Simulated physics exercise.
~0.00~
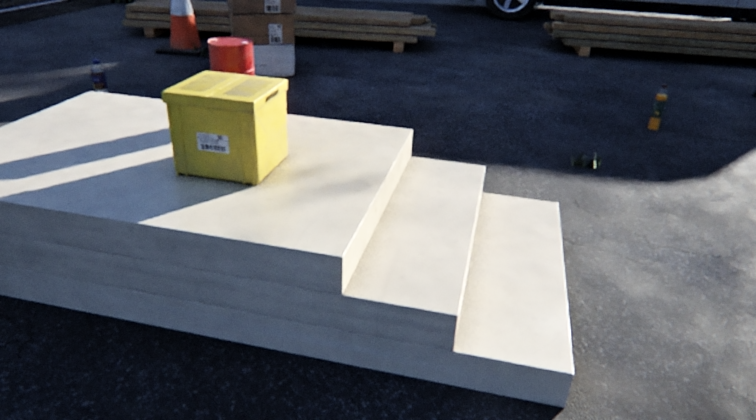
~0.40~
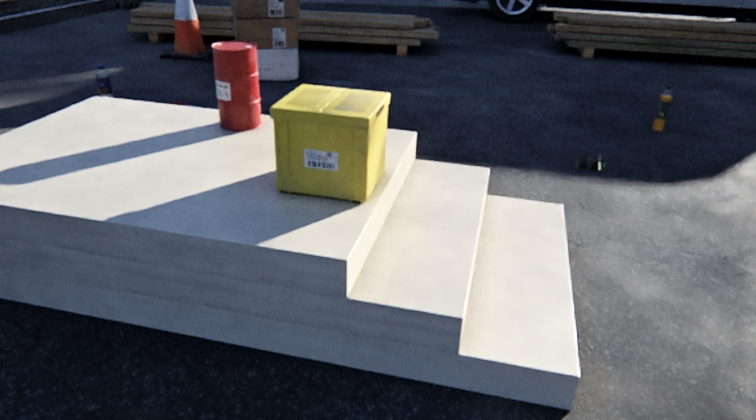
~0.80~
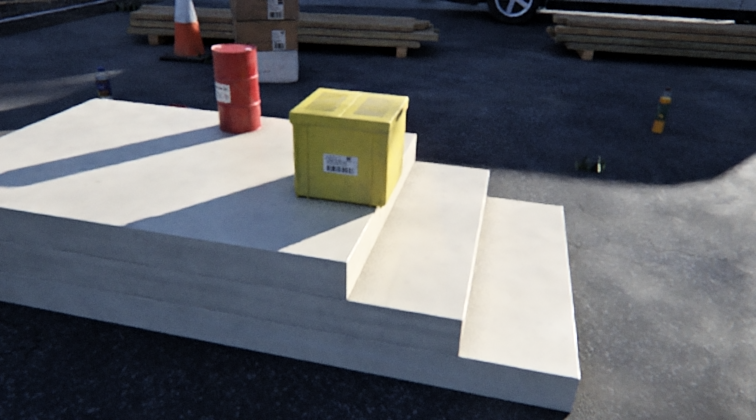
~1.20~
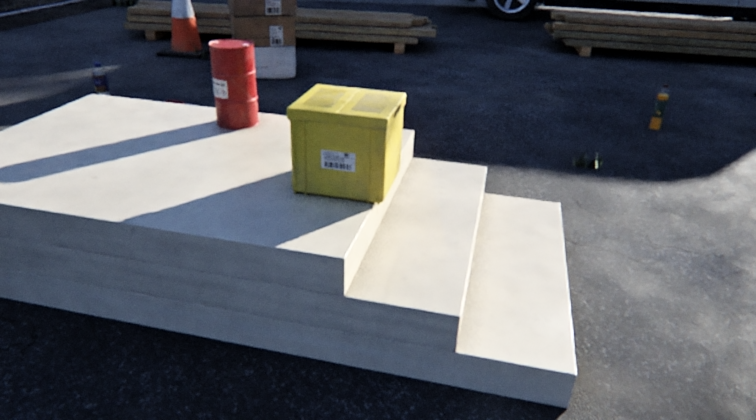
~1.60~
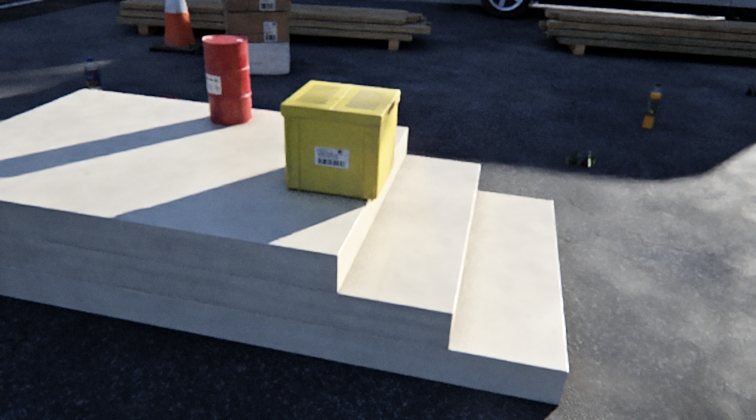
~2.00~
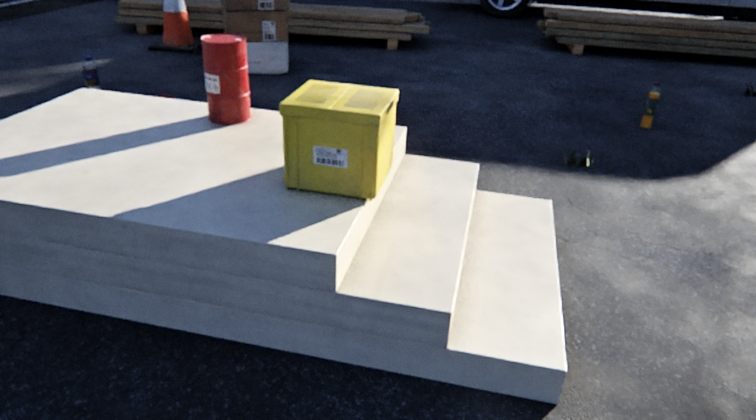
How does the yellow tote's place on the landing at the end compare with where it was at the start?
At the start the yellow tote is farther left on the landing, partly hiding the red canister. At the end it stands farther right, close to the edge where the steps begin, with the canister in clear view behind it to the left.
